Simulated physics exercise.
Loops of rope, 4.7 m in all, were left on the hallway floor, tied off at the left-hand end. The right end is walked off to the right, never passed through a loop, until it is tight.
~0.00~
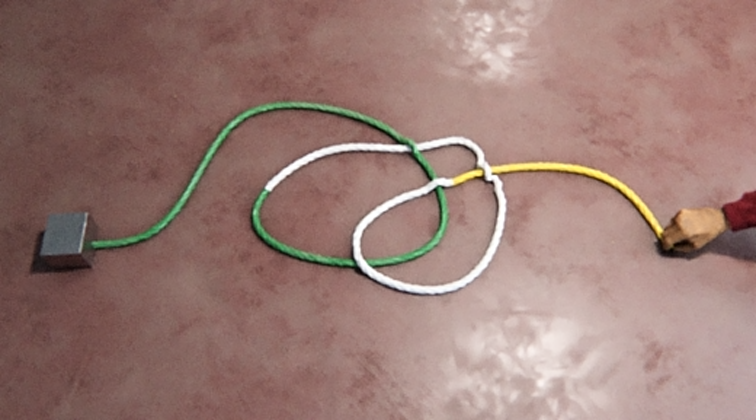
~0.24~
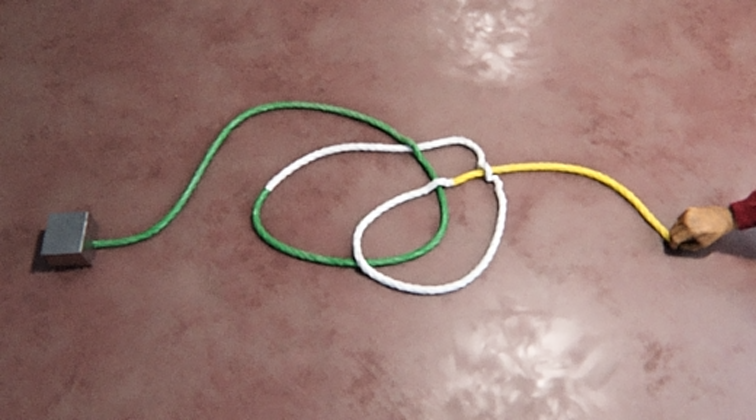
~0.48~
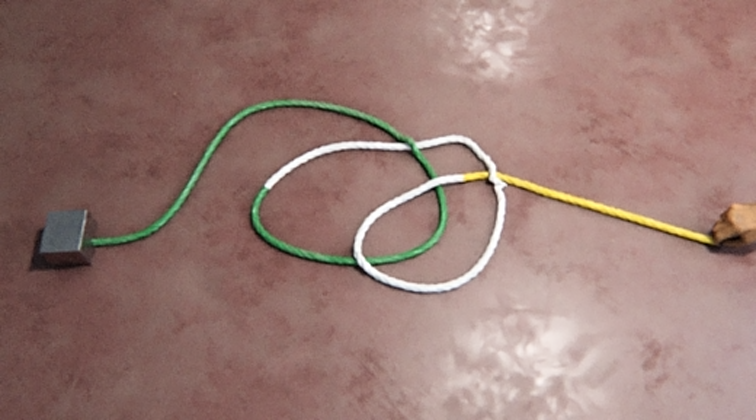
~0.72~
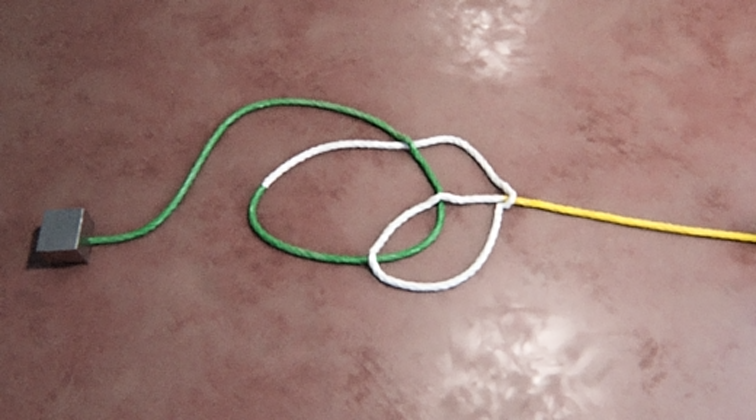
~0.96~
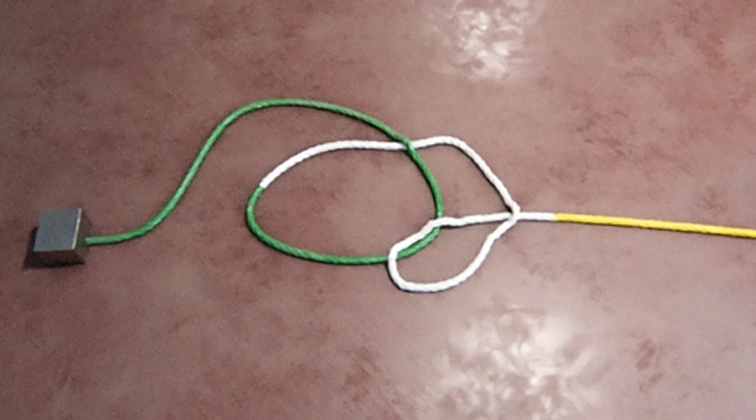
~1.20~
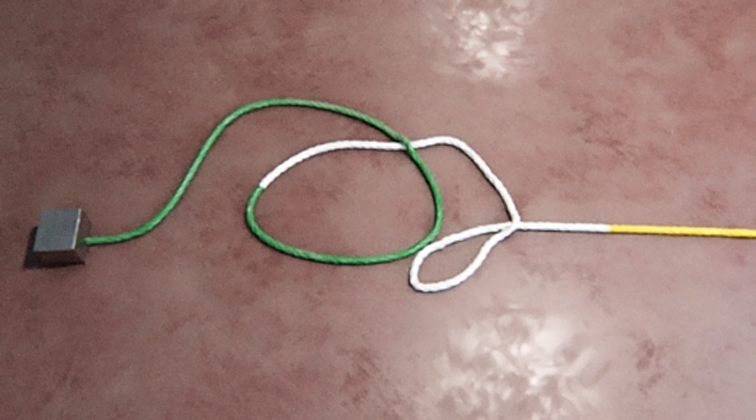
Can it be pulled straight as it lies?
In the end the rope straightens out.
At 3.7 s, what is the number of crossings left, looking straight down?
There are 1.
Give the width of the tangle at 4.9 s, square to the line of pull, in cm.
Some 46 cm.
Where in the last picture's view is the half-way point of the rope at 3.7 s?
Around (542, 198).
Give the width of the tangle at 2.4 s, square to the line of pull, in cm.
About 52 cm.
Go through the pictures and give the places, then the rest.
In the first picture, crossings (359, 263) white over green, (413, 148) green over white, (437, 184) white over green, (499, 171) white over yellow; rope runs through (214, 147) (444, 217) (330, 150) (462, 283) (526, 167); grip (670, 247).
In the second picture, rope runs through (215, 147) (331, 150) (527, 167); grip (677, 246).
In the third picture, rope runs through (214, 145) (330, 148) (539, 190); grip (720, 242).
In the fourth picture, rope runs through (211, 144) (327, 147) (585, 213).
In the fifth picture, rope runs through (209, 144) (325, 147) (636, 223).
In the sixth picture, rope runs through (208, 144) (439, 215) (325, 148) (456, 281) (691, 231).
At 2.4 s, the ends are 2.8 m apart, loops still 53 cm across.
At 3.7 s, the ends are 3.5 m apart, loops still 53 cm across.
At 4.9 s, the ends are 4.3 m apart, loops still 45 cm across.
At 6.1 s, the ends are 4.7 m apart, and it runs straight.
At 6.4 s, the ends are 4.7 m apart, and it runs straight.
